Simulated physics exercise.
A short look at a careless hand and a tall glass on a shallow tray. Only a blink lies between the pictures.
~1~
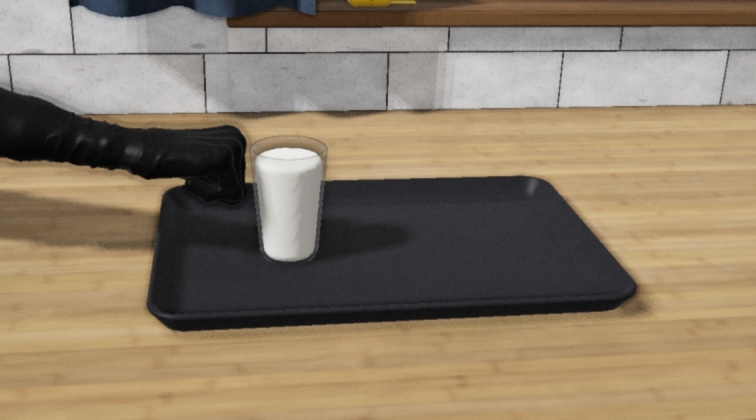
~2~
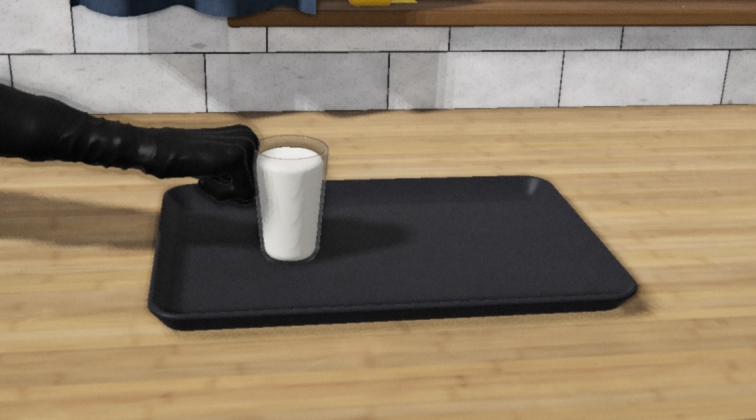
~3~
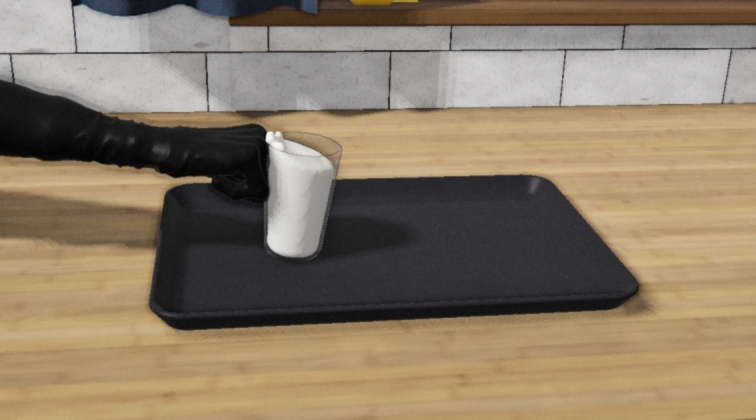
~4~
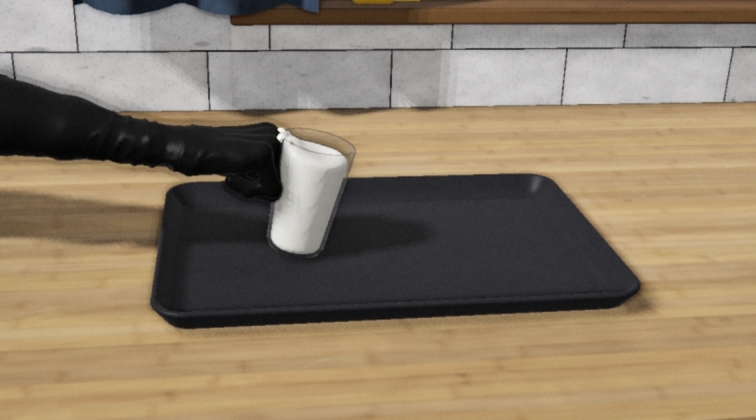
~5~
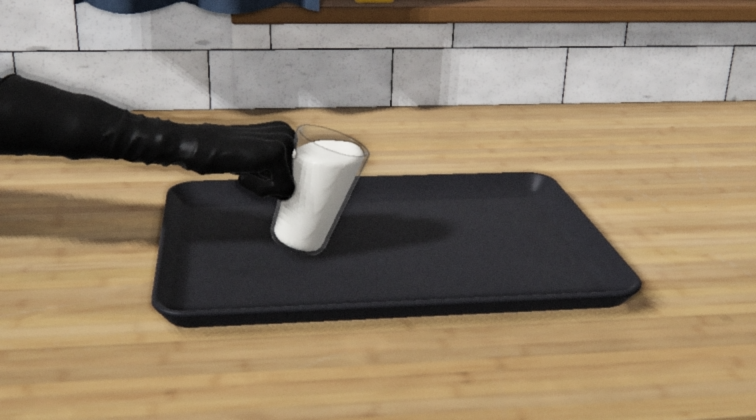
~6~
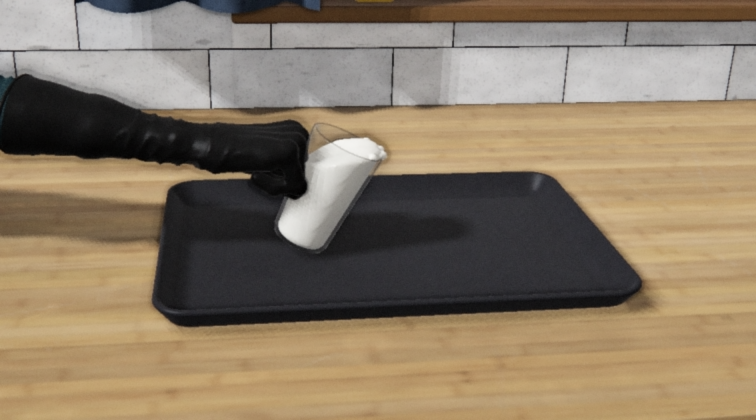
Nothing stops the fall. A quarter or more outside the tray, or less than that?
After the fall more than a quarter leaves the tray.
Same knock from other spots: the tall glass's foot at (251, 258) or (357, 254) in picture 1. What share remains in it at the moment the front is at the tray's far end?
About 55 and 75 per cent.
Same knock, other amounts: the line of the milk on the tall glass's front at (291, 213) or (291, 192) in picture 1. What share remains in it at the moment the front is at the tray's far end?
In turn 60 and 70 in a hundred.
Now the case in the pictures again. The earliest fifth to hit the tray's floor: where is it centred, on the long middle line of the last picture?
Roughly at (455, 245).
A moment on, the tall glass lies on its side and 93 per cent is in the glass, 7 on the tray and 0 above or beyond its rim.
Next, the tall glass lies on its side and 51 per cent is in the glass, 47 on the tray and 3 above or beyond its rim.
Then the tall glass lies on its side and 31 per cent is in the glass, 43 on the tray and 26 above or beyond its rim.
Later the tall glass lies on its side and 16 per cent is in the glass, 48 on the tray and 36 above or beyond its rim.
Finally, 64 per cent is held by tray and glass, 36 is off the tray.
